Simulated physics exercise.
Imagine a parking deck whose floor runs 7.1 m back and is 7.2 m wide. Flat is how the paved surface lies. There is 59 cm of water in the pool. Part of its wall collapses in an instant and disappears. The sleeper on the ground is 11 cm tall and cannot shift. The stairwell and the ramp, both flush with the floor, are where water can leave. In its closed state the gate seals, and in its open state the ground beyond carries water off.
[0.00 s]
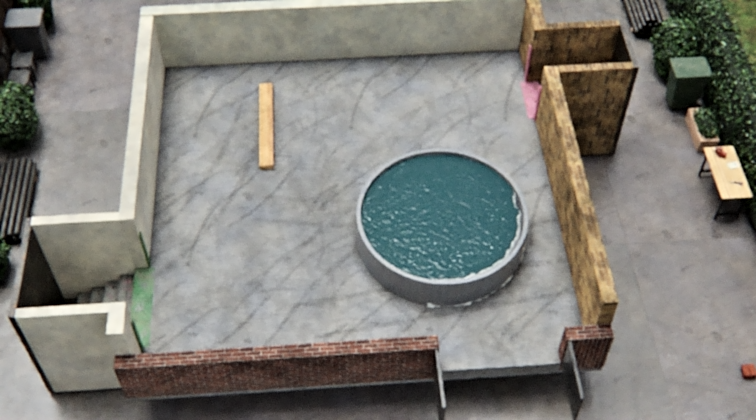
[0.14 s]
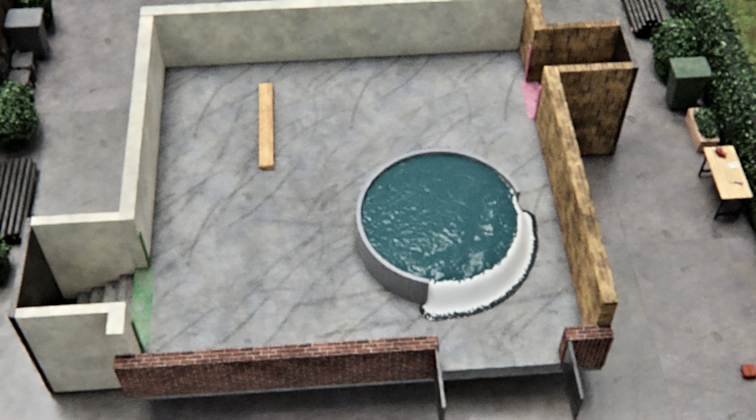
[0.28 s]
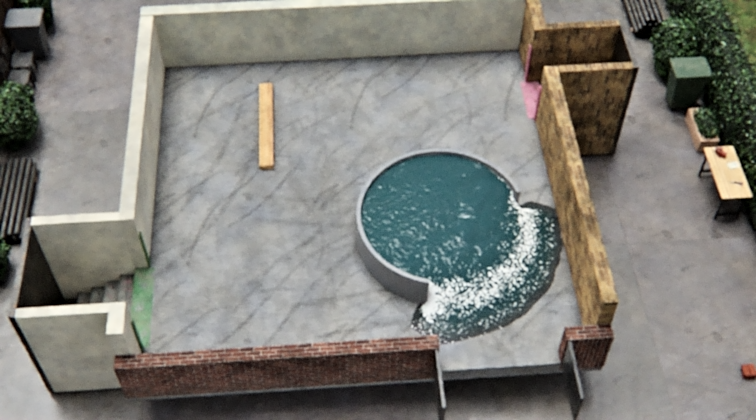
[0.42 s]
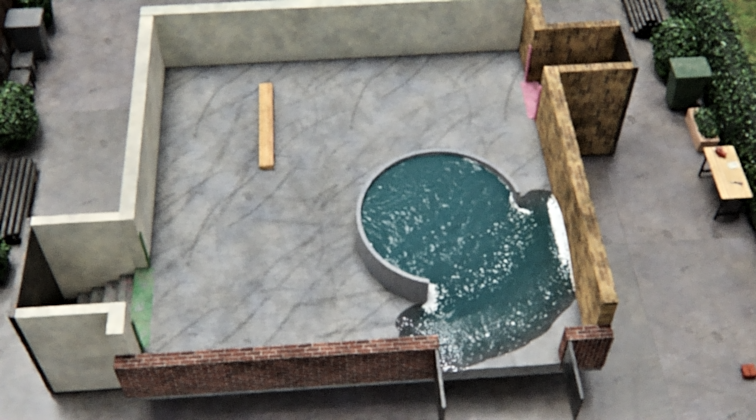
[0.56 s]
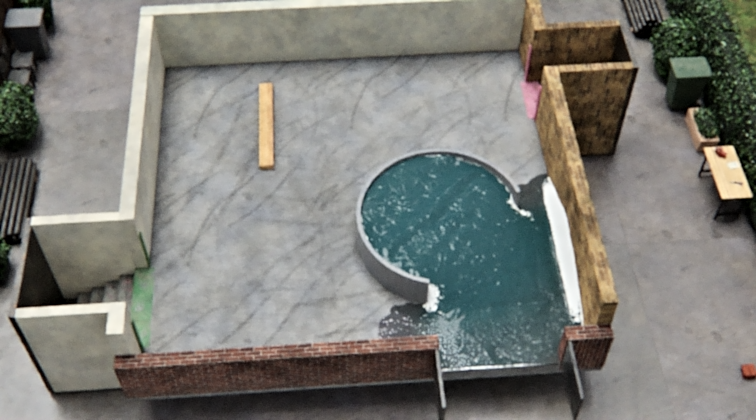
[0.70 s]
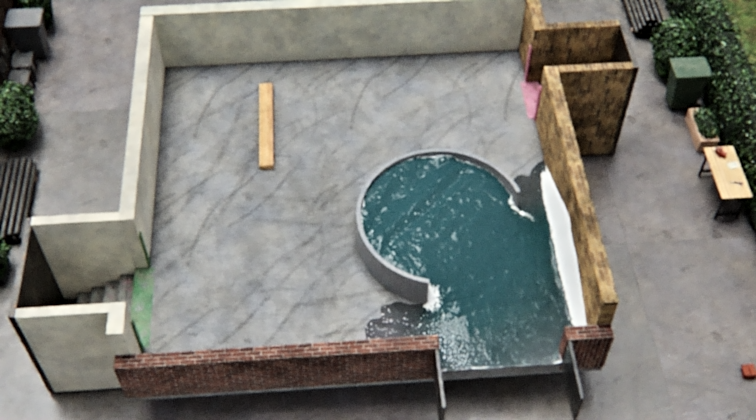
The clip shows a round pool of teal water on a grey paved floor enclosed by low walls; part of its lower-right side disappears, and water pours through the gap, spreading to the right-hand wall and the front edge.
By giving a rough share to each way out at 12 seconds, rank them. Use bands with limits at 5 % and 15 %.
Gateway: More than 15 %; flight of stairs down (marked green): Under 5 %; ramp down (marked pink): Under 5 %.
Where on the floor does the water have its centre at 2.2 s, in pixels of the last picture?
I'd say somewhere around (483, 258).
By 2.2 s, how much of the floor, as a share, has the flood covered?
Wet share: About 25 %.
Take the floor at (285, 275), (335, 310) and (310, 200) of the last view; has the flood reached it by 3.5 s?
Going through the three points: Not yet touched, then not yet touched, then not yet touched.
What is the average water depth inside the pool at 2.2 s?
Mean depth: About 24 cm.
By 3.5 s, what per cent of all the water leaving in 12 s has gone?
Roughly 55 per cent has gone by then.
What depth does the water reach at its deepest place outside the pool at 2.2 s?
Max around 48 cm.
After 1.4 s water covers 15 % of the floor and is deepest (54 cm) near (586, 348); gone so far, the gateway 8 %, the flight of stairs down (marked green) 0 %, the ramp down (marked pink) 0 %.
After 2.2 s water covers 25 % of the floor and is deepest (48 cm) near (582, 329); gone so far, the gateway 20 %, the flight of stairs down (marked green) 0 %, the ramp down (marked pink) 0 %.
After 3.5 s water covers 30 % of the floor and is deepest (22 cm) near (586, 348); gone so far, the gateway 36 %, the flight of stairs down (marked green) 0 %, the ramp down (marked pink) 0 %.
After 7.0 s water covers 60 % of the floor and is deepest (8 cm) near (432, 358); gone so far, the gateway 52 %, the flight of stairs down (marked green) 1 %, the ramp down (marked pink) 1 %.
After 12.0 s water covers 80 % of the floor and is deepest (6 cm) near (481, 317); gone so far, the gateway 61 %, the flight of stairs down (marked green) 2 %, the ramp down (marked pink) 1 %.
